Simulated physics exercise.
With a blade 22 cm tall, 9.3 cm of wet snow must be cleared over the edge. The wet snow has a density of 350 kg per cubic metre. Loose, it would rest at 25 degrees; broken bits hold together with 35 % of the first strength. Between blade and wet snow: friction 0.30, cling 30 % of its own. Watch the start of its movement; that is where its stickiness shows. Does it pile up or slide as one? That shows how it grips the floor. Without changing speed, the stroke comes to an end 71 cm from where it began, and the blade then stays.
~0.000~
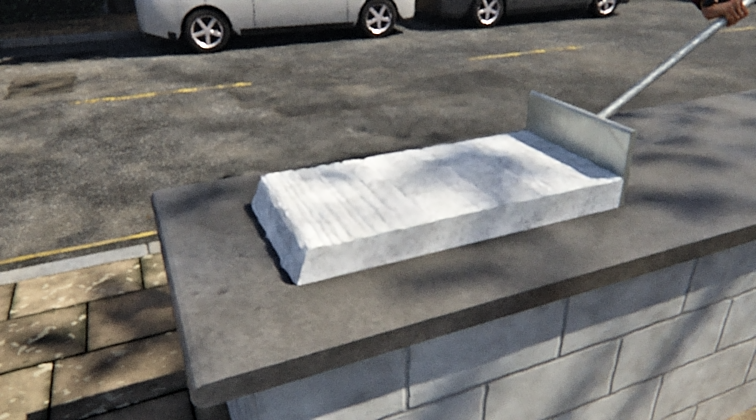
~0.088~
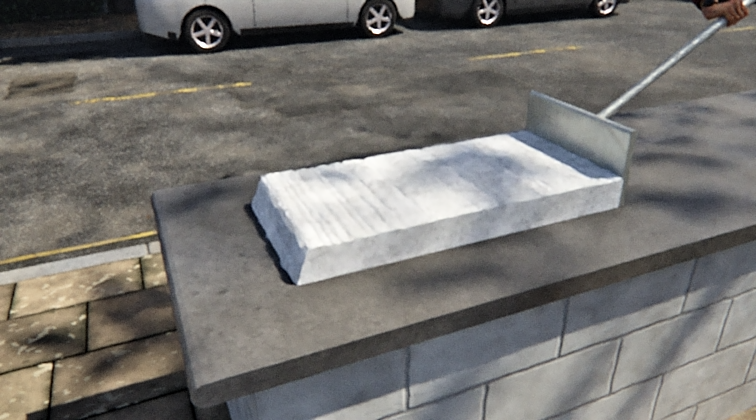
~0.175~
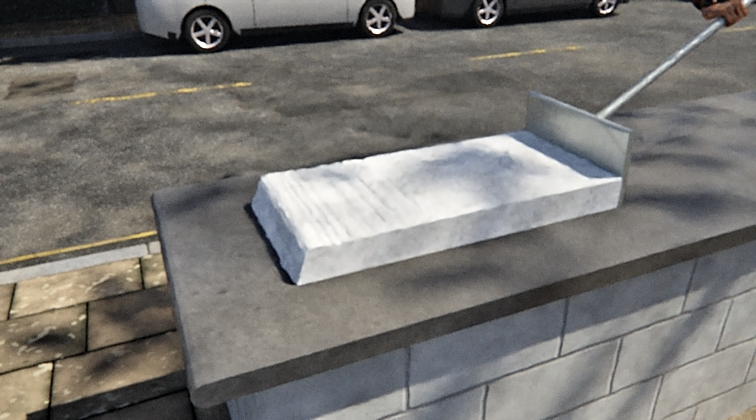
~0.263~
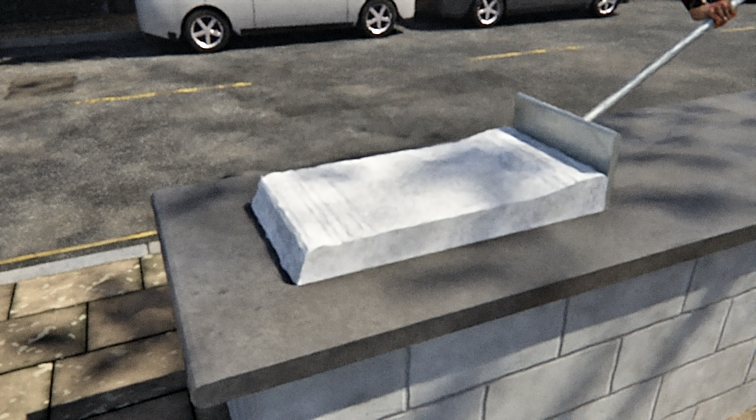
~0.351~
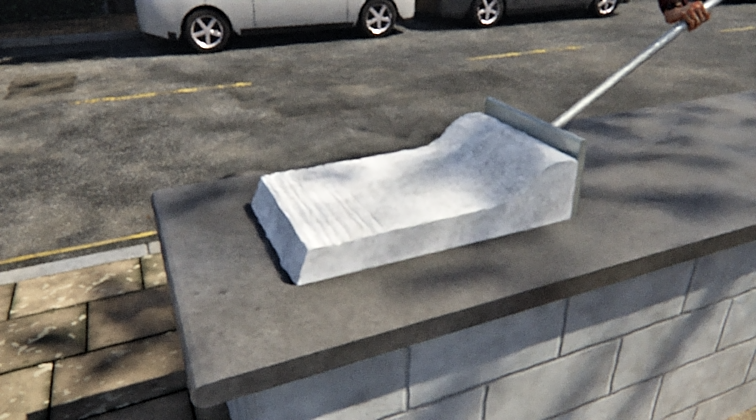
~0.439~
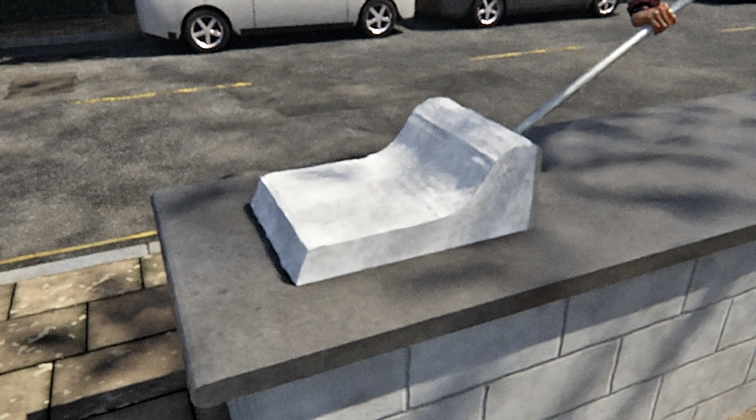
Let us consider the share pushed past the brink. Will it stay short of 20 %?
No, it ends above 20 %.
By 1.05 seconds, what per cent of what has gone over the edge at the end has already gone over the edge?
20 %.
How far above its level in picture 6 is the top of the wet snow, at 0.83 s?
Some 0 cm.
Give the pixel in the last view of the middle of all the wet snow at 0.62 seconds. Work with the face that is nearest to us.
Centre noted at roughly (378, 225).
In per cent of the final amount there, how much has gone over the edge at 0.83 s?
Roughly 0 per cent.
After 0.62 s, 0 % has gone over the edge.
After 0.83 s, 0 % has gone over the edge.
After 1.05 s, 6 % has gone over the edge.
After 1.26 s, 28 % has gone over the edge.
After 1.65 s, at the end, 36 % has gone over the edge.
